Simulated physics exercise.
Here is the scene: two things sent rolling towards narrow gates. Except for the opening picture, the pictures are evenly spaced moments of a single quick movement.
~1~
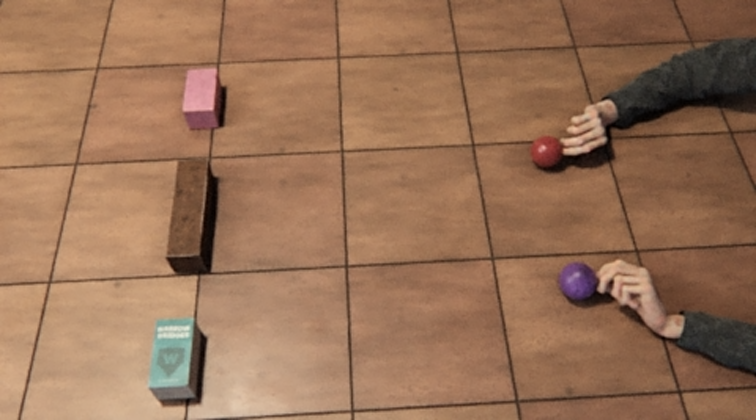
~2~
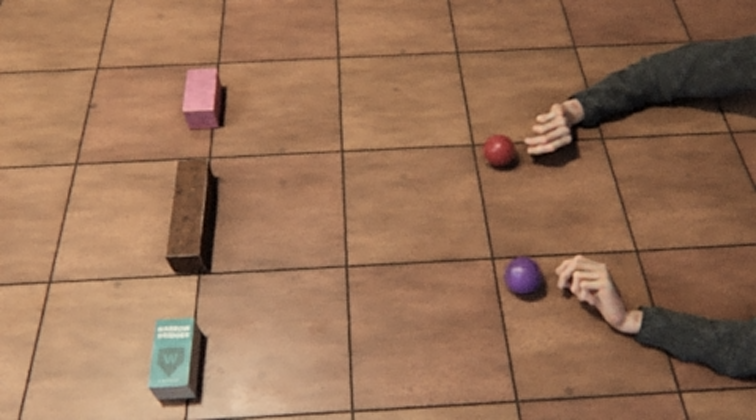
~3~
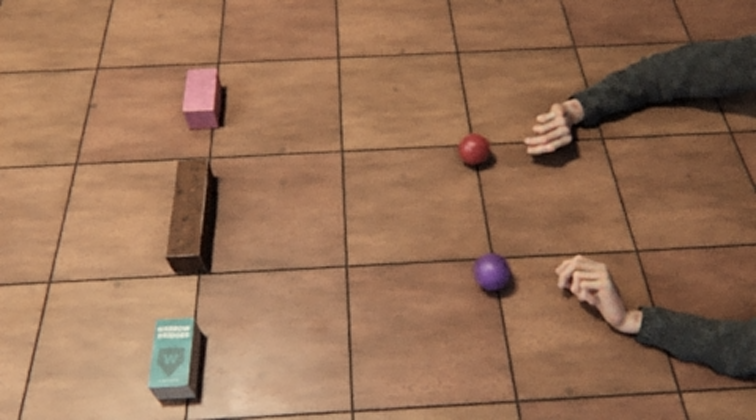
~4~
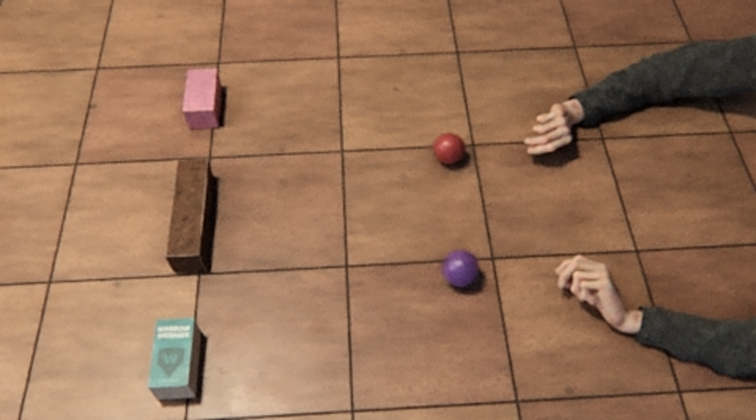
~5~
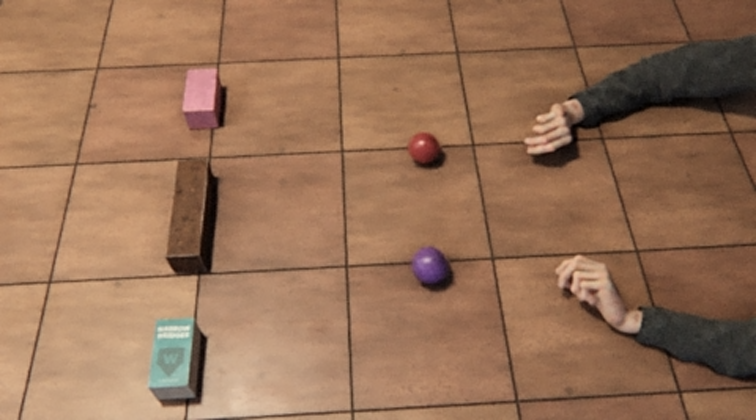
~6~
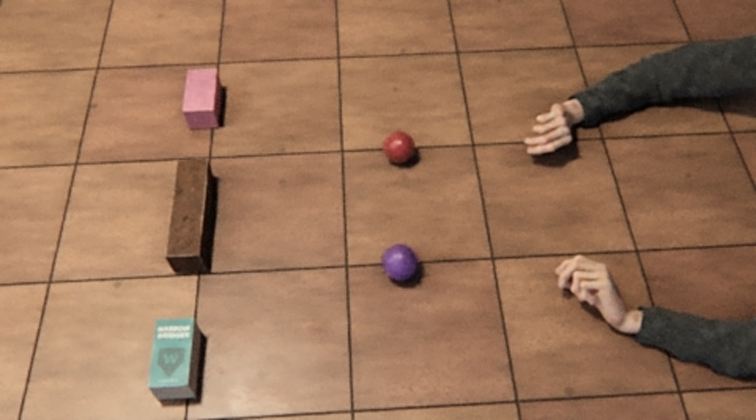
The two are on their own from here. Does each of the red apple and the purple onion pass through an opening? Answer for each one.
Answer - red apple: Yes, purple onion: No.
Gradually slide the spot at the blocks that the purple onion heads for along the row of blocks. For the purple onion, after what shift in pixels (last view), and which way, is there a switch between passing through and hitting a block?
Move it 28 pixels downward and it flips.
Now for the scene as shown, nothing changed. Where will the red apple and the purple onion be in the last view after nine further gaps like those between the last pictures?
They'll be at (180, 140) and (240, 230) respectively.
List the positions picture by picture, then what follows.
The first picture shows red apple (547, 151) under the hand; purple onion (578, 281) under the hand; brown brick (191, 214).
The second picture shows red apple (499, 150); purple onion (523, 275).
The third picture shows red apple (474, 149); purple onion (492, 272).
The fourth picture shows red apple (449, 148); purple onion (461, 268).
The fifth picture shows red apple (424, 148); purple onion (430, 265).
The sixth picture shows red apple (400, 147); purple onion (400, 262); turquoise book (176, 359).
Then, 0.58 s after the last picture, red apple heading on near (52, 136); purple onion coming back near (269, 211).
By the end, the red apple gets between the blocks; the purple onion is stopped.
